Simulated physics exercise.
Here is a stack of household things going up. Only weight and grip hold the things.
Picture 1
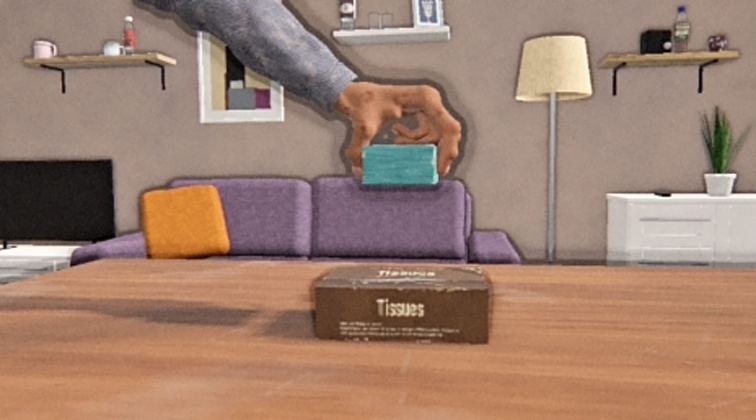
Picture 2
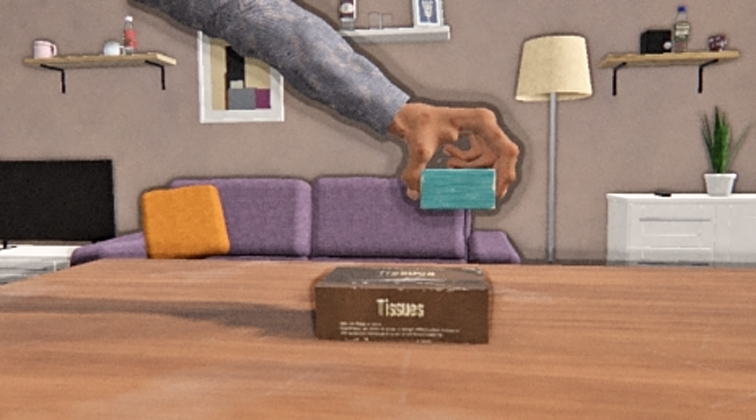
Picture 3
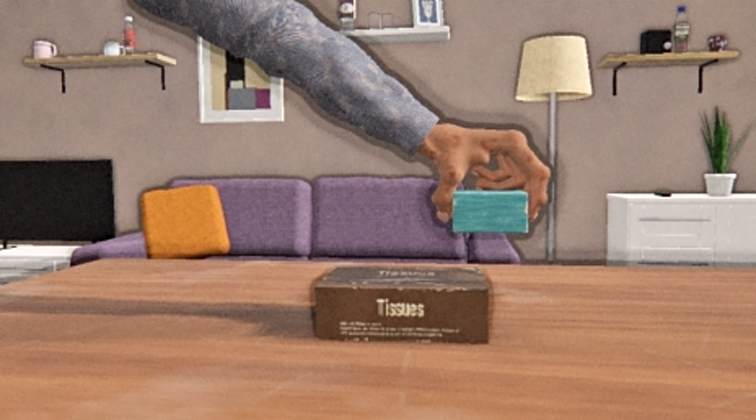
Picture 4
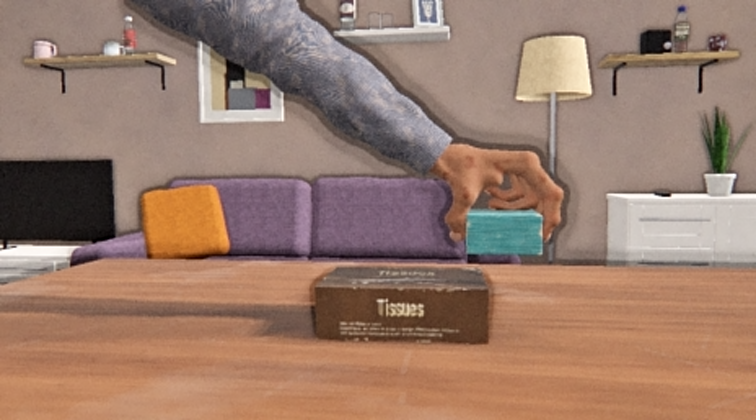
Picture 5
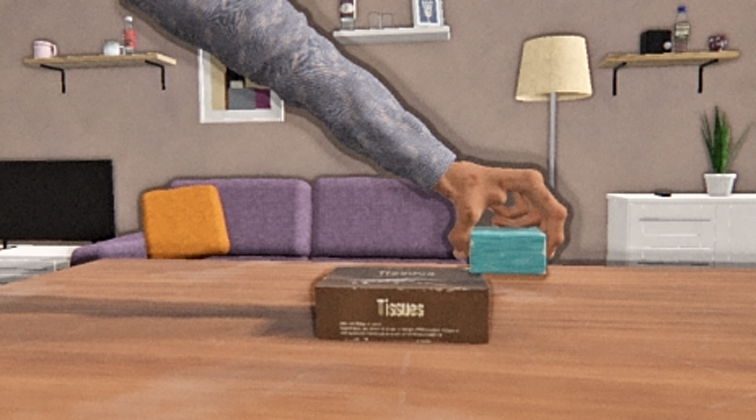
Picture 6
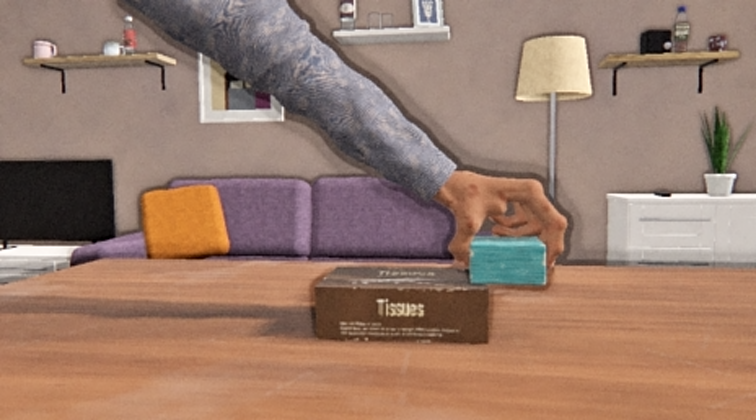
A hand in a grey sleeve, reaching in from the upper left, grips a turquoise block above a wooden table in a living room, seen from the front at table height. A brown tissue box sits on the table, with a purple sofa, orange cushion and lamp behind. The hand carries the block right and down, setting it beside the box's right end, still gripping it.
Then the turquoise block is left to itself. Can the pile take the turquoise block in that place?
The pile loses its balance.
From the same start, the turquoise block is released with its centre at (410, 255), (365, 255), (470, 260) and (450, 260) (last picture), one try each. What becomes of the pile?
First try: It holds; second try: It keeps its balance; third try: It holds; fourth try: It keeps its balance.
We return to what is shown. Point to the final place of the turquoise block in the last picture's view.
At about (537, 298).
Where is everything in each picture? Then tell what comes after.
In the first frame, still above its spot; turquoise block (402, 165); brown box (404, 301).
In the second frame, still above its spot; turquoise block (458, 188); brown box (404, 301).
In the third frame, still above its spot; turquoise block (489, 211); brown box (404, 301).
In the fourth frame, still above its spot; turquoise block (502, 231); brown box (404, 301).
In the fifth frame, still above its spot; turquoise block (505, 249); brown box (404, 301).
In the sixth frame, set down, still held; turquoise block (505, 258); brown box (404, 301).
Then, 0.20 s later than the last frame, turquoise block tilted by 39° near (514, 276).
Then, 0.30 s later than the last frame, turquoise block now fallen.
Then, 0.60 s later than the last frame, things are still on the move.
When it is over, fallen, turquoise block; brown box as before. End places, in pixels of the last picture, turquoise block near (537, 297). The pile comes apart.
